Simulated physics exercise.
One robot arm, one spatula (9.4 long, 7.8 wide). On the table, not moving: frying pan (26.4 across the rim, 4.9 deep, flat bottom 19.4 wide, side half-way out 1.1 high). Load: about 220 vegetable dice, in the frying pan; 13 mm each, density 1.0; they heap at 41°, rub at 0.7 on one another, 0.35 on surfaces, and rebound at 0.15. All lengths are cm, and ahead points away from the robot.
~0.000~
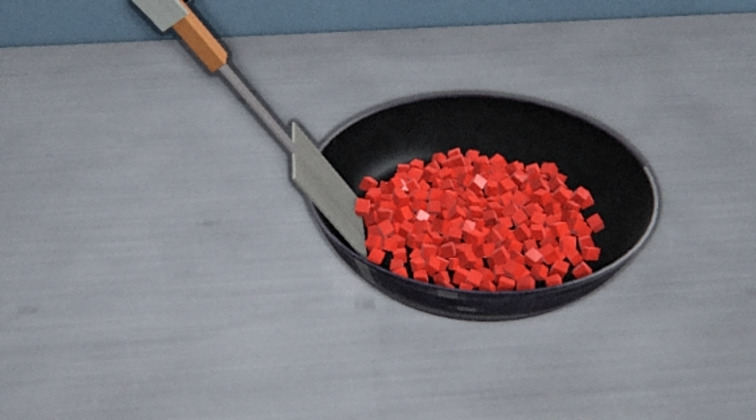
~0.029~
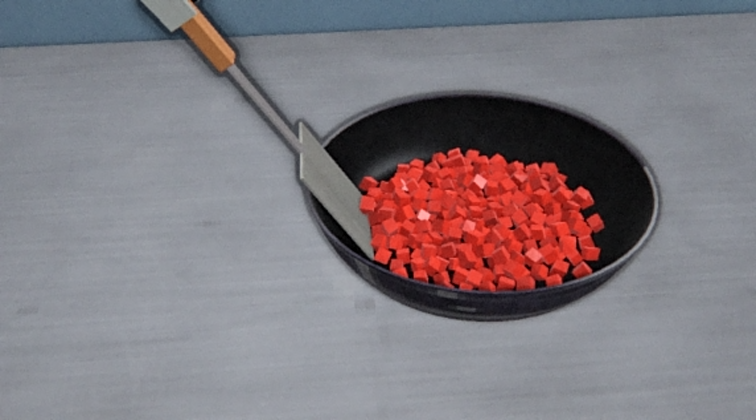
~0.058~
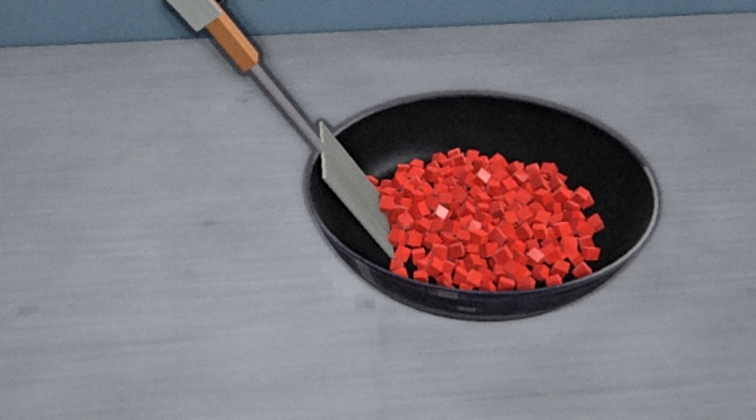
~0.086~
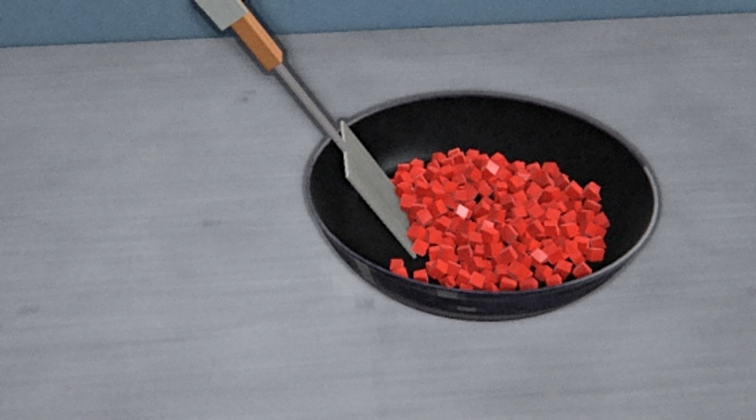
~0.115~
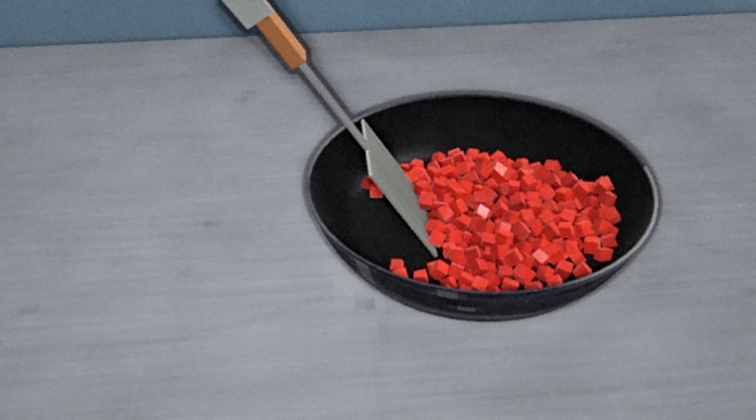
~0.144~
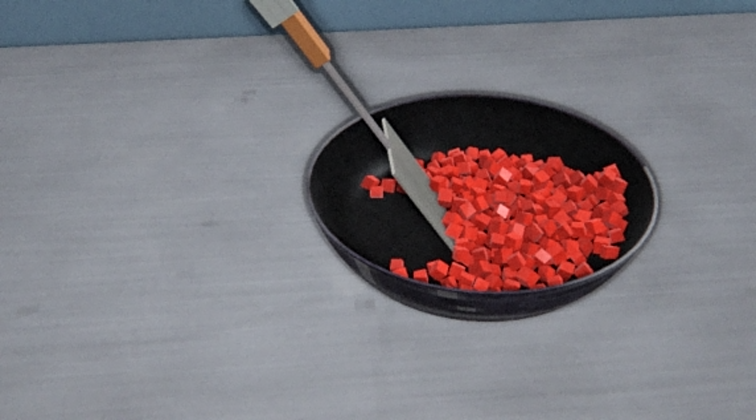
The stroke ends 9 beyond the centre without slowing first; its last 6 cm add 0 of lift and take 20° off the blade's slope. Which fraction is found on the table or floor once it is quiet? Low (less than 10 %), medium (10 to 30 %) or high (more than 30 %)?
Share on the table or floor: Low (less than 10 %).
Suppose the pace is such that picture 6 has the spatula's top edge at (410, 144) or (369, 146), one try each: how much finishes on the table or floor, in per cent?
Some 5 and 5 per cent.
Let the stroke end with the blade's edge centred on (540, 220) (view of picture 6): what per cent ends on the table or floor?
About 0 per cent.
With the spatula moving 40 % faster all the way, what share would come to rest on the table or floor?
In that case some 10 per cent.
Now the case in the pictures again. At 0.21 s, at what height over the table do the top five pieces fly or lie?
About 5 cm.
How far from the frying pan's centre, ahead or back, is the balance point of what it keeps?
Some 5.0 cm ahead.
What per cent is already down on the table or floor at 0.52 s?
Roughly 5 per cent.
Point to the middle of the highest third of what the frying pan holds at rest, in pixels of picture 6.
Around (596, 189).
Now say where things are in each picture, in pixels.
The spatula top edge at (293, 149), sloping 58°; upper third of the load around (483, 214), from x 365 to 595, top at y 155; 222 in the frying pan, in the first frame.
The spatula top edge at (301, 149), sloping 58°; upper third of the load around (483, 214), from x 370 to 595, top at y 155, in the second frame.
The spatula top edge at (322, 148), sloping 58°; upper third of the load around (483, 210), from x 370 to 595, top at y 155, in the third frame.
The spatula top edge at (344, 147), sloping 58°; upper third of the load around (492, 208), from x 370 to 600, top at y 155, in the fourth frame.
The spatula top edge at (366, 146), sloping 58°; upper third of the load around (510, 208), from x 370 to 615, top at y 155, in the fifth frame.
The spatula top edge at (388, 145), sloping 58°; upper third of the load around (521, 209), from x 370 to 620, top at y 155; 222 in the frying pan, in the sixth frame.
After 0.21 s, sloping 58°, highest piece 5 above the table; 222 in the frying pan.
After 0.28 s, sloping 48°, highest piece 6 above the table; 222 in the frying pan.
After 0.52 s, sloping 38°, highest piece 5 above the table; 213 in the frying pan, 9 on the table or floor.
After 1.57 s, sloping 38°, highest piece 5 above the table; 213 in the frying pan, 9 on the table or floor.
In the end, 213 in the frying pan, 9 on the table or floor. That is 4 % on the table or floor.
